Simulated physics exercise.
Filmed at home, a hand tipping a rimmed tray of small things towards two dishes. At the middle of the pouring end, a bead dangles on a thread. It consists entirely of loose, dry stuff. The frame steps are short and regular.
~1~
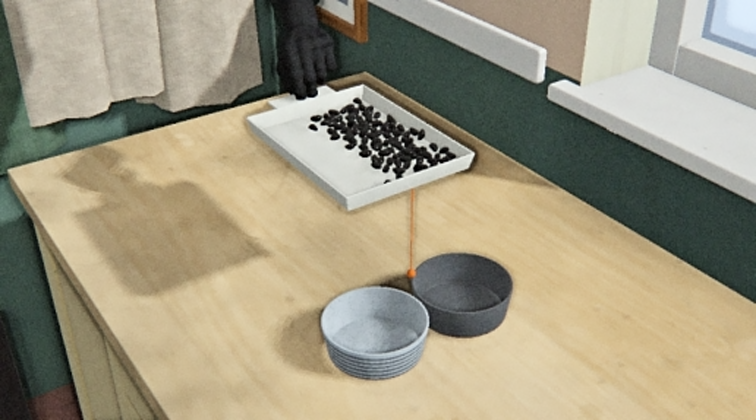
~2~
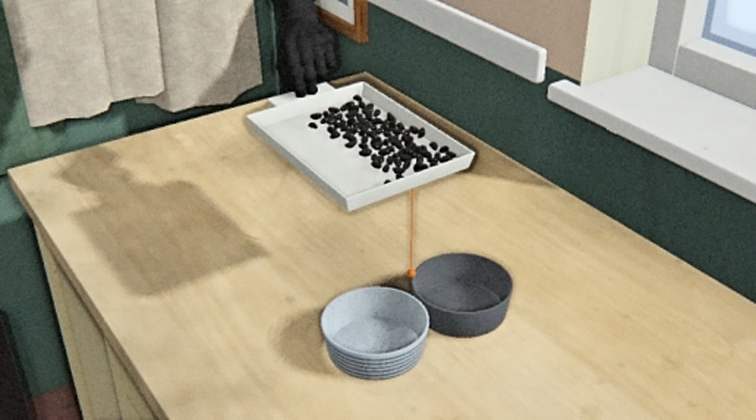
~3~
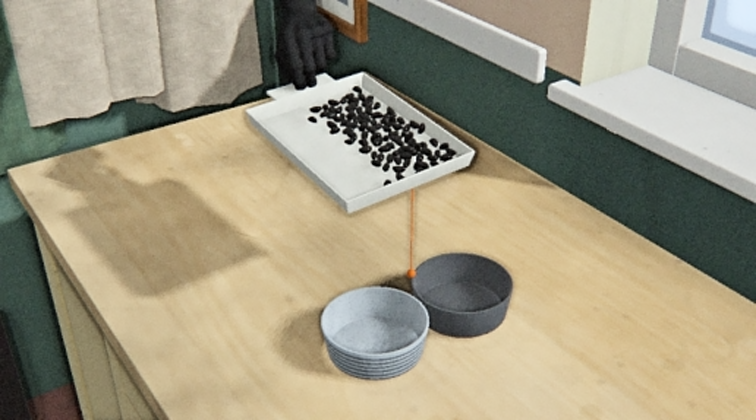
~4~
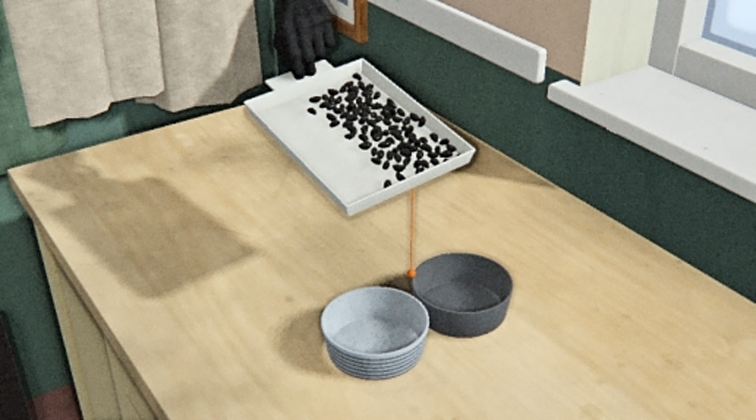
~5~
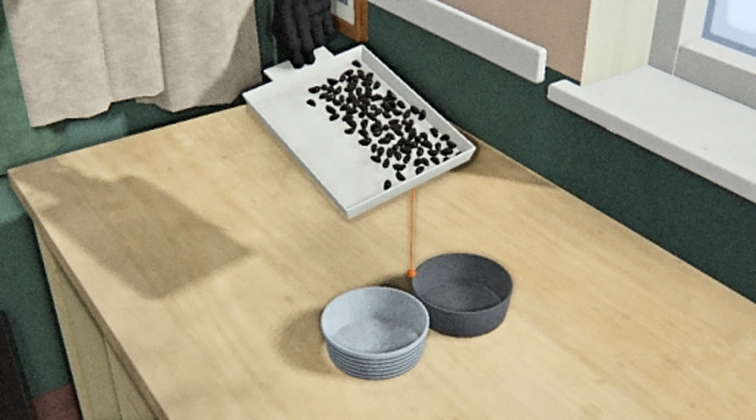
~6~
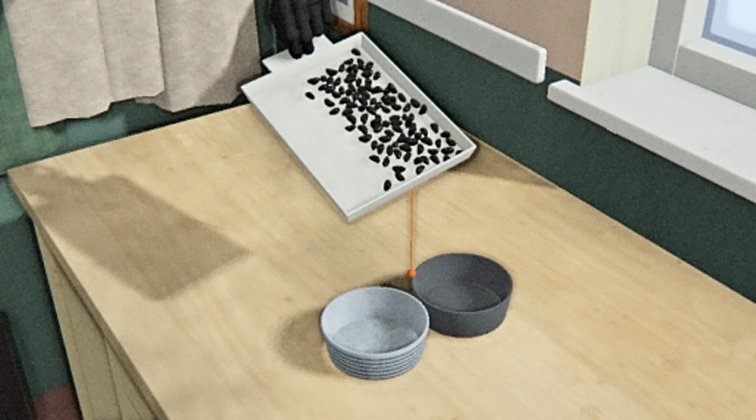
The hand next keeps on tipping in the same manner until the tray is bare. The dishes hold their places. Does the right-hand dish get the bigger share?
I'd say the left dish gets the lion's share of it.
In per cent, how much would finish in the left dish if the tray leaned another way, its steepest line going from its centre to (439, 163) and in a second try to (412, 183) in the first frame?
First case: 0 %; second case: 30 %.
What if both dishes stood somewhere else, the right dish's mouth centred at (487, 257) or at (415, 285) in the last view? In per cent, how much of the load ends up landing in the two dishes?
In order, about 40 and 80 in a hundred.
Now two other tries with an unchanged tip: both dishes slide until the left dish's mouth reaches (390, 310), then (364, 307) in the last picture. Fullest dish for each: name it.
The dish to the left; the dish to the left.
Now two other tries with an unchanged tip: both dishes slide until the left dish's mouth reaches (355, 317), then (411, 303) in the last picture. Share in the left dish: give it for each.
Roughly 100 per cent, and 40 per cent.
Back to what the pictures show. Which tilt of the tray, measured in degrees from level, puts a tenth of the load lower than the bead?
Roughly 75°.
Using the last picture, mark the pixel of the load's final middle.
Roughly at (368, 341), give or take.
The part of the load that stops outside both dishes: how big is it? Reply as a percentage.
Result: Near 10 % of the load.
Shortly afterwards, tray tipped steeply; the bulk on the tray; a little in the air.
Next, tray tipped past a quarter turn; near half on the tray; near a quarter in the left dish; only a few outside both; near a quarter in the air.
Some moments later, tray tipped past a quarter turn; all but a few in the left dish; a little outside both.
In the end, tray tipped past a quarter turn; all but a few in the left dish; none at all in the right dish; a little outside both.
